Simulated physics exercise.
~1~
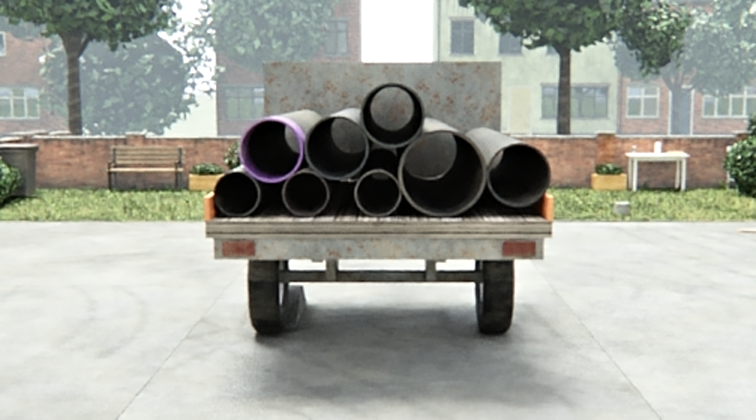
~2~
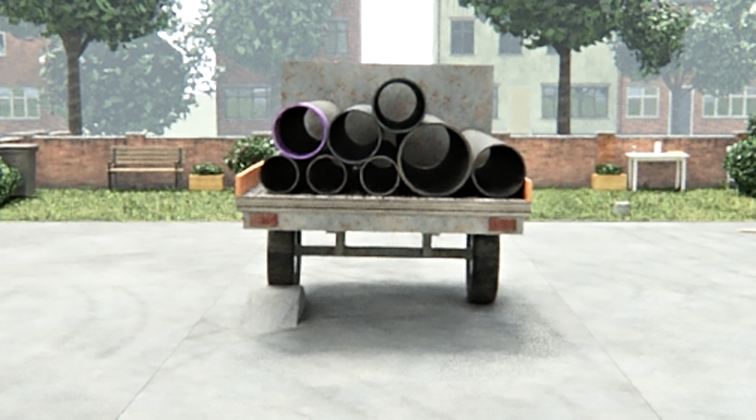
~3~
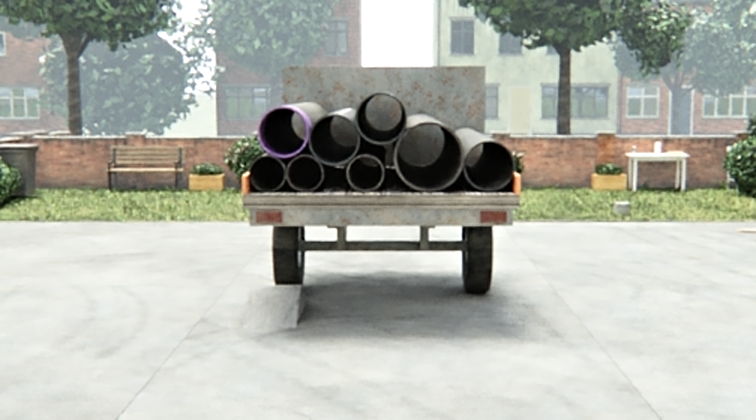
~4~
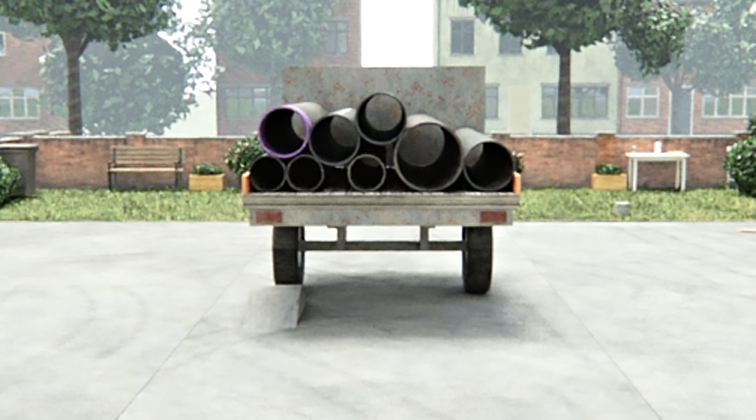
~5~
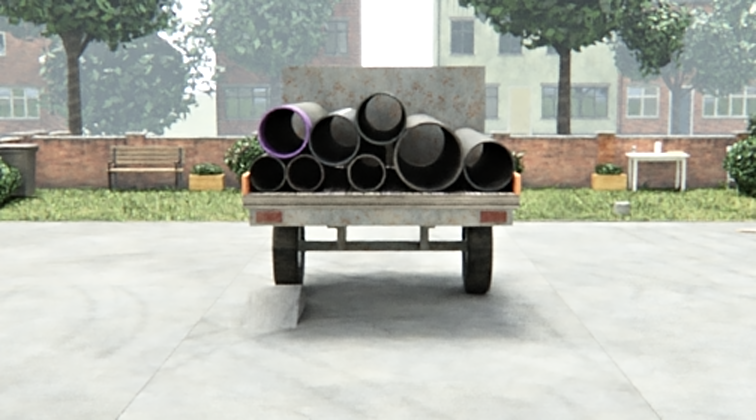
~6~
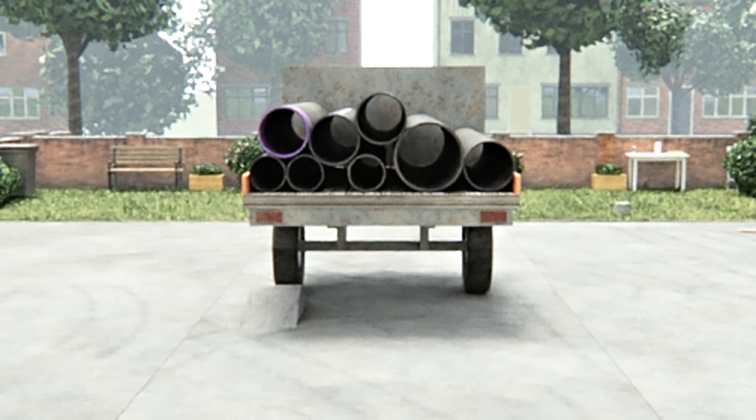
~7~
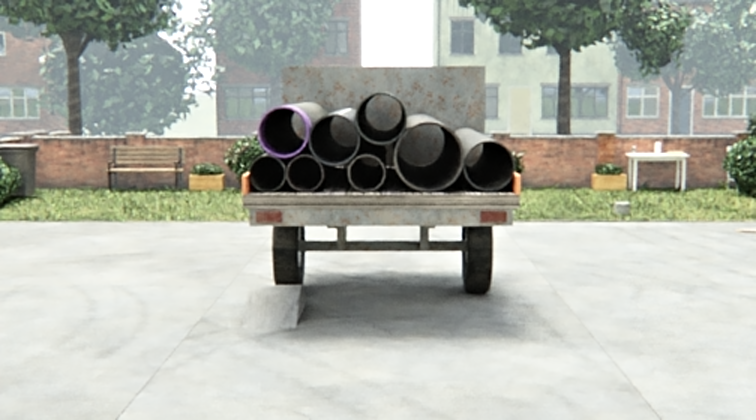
In the video, a flat trailer stacked with eight hollow steel pipes, one purple, moves away, tilts as a wheel rides over a concrete hump, and levels out. The pipes shift slightly, then everything rests still with the purple pipe atop others at left and all still aboard.
